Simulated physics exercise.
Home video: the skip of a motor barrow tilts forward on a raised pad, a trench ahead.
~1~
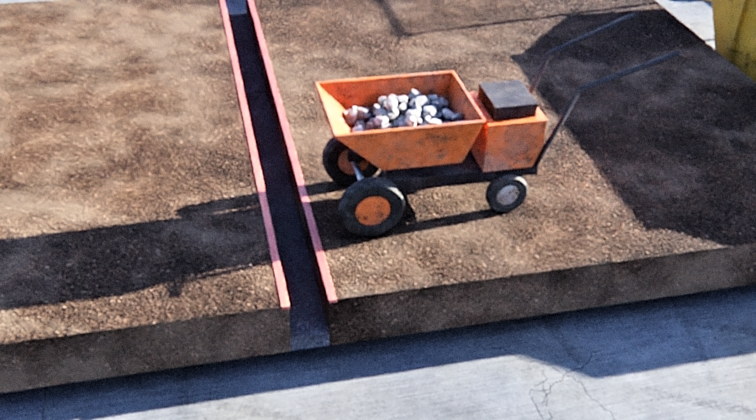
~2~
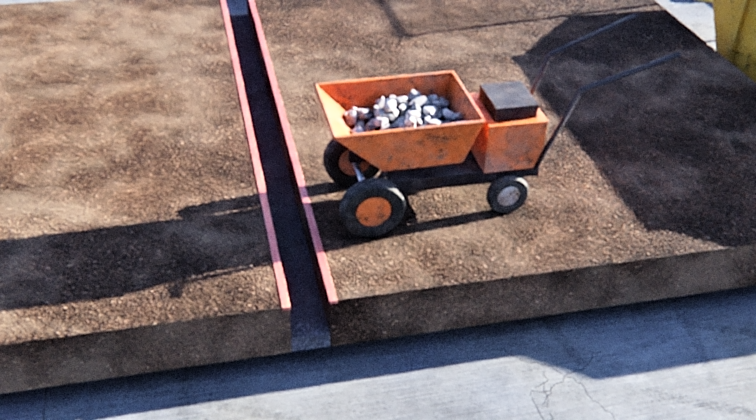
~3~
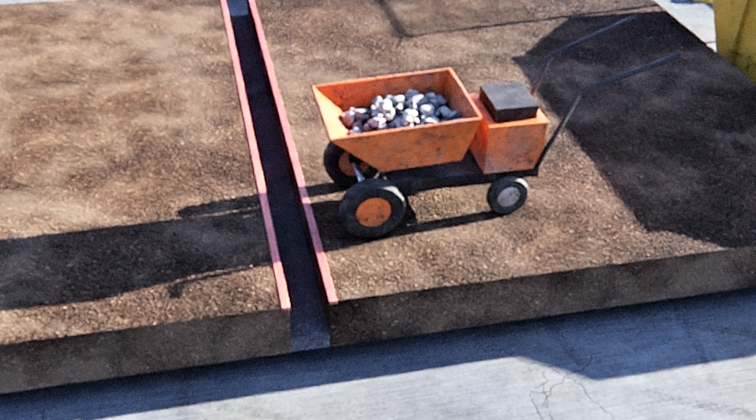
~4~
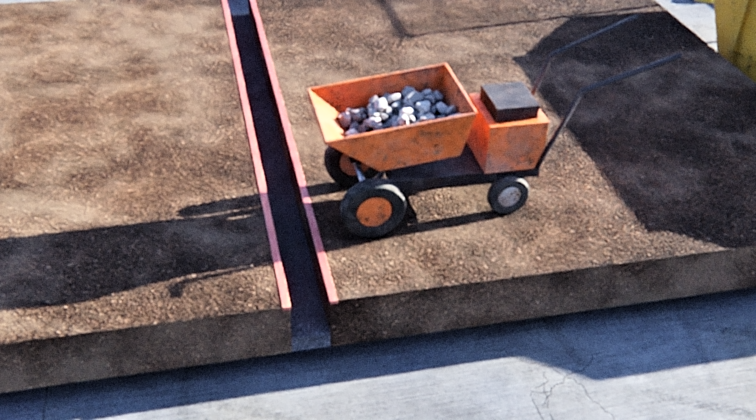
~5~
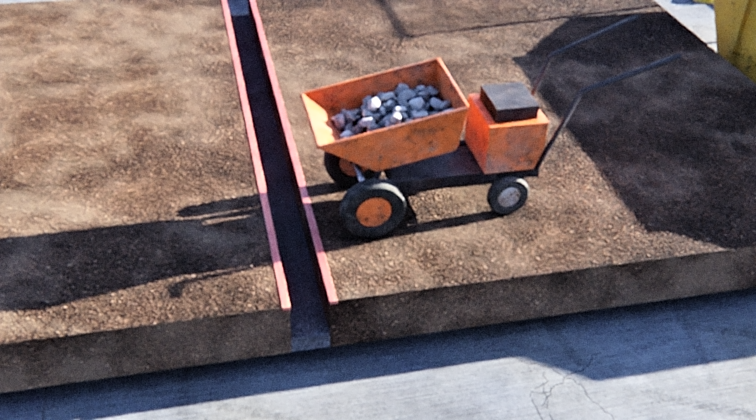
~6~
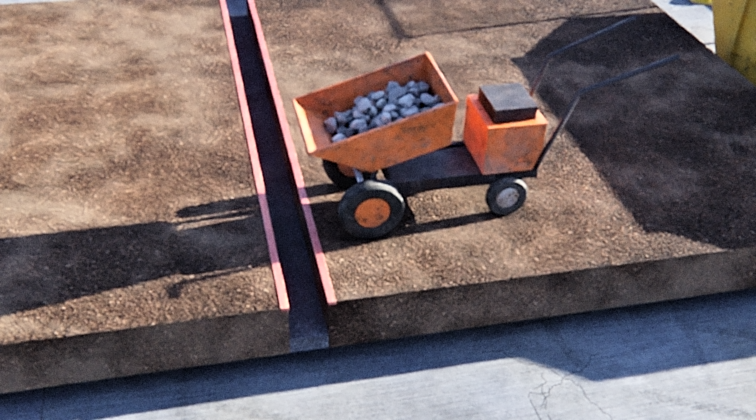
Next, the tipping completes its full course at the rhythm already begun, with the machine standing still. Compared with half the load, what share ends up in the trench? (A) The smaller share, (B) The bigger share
(A) The smaller share.
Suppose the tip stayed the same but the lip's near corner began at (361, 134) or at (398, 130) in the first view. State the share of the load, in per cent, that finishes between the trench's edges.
60 % and 80 %.
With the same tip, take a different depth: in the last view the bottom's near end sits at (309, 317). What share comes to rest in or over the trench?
0 %, roughly.
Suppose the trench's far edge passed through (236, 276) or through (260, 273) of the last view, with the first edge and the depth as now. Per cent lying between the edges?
In order: Some 90 per cent, then some 40 per cent.
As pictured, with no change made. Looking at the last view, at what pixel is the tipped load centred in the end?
Near (221, 218), more or less.
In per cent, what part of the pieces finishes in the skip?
20 %, about.
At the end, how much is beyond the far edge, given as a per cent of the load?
I'd estimate about 80 per cent of the load.
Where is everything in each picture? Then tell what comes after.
In the first frame, lip of the skip (335, 136), level; top of the load (409, 114), broken stones; first edge of the trench (323, 264); far edge (278, 269), the trench under half as wide as the skip, and about as deep as wide.
In the second frame, lip of the skip (335, 138), level; top of the load (421, 119).
In the third frame, lip of the skip (331, 140), tipped barely; top of the load (410, 115).
In the fourth frame, lip of the skip (326, 143), tipped a little; top of the load (415, 115).
In the fifth frame, lip of the skip (319, 147), tipped a little; top of the load (416, 105).
In the sixth frame, lip of the skip (310, 154), tipped clearly; top of the load (411, 111); first edge of the trench (322, 266); far edge (277, 271).
Just after the last frame, skip tipped steeply; every one in the skip.
A moment on, skip tipped right over; the larger part in the skip; roughly a quarter beyond it; just a few falling.
Further on, skip tipped right over; roughly a quarter in the skip; the larger part beyond it.
When it is over, skip tipped right over; roughly a quarter in the skip; just a few in or heaped over the trench; the larger part beyond it.
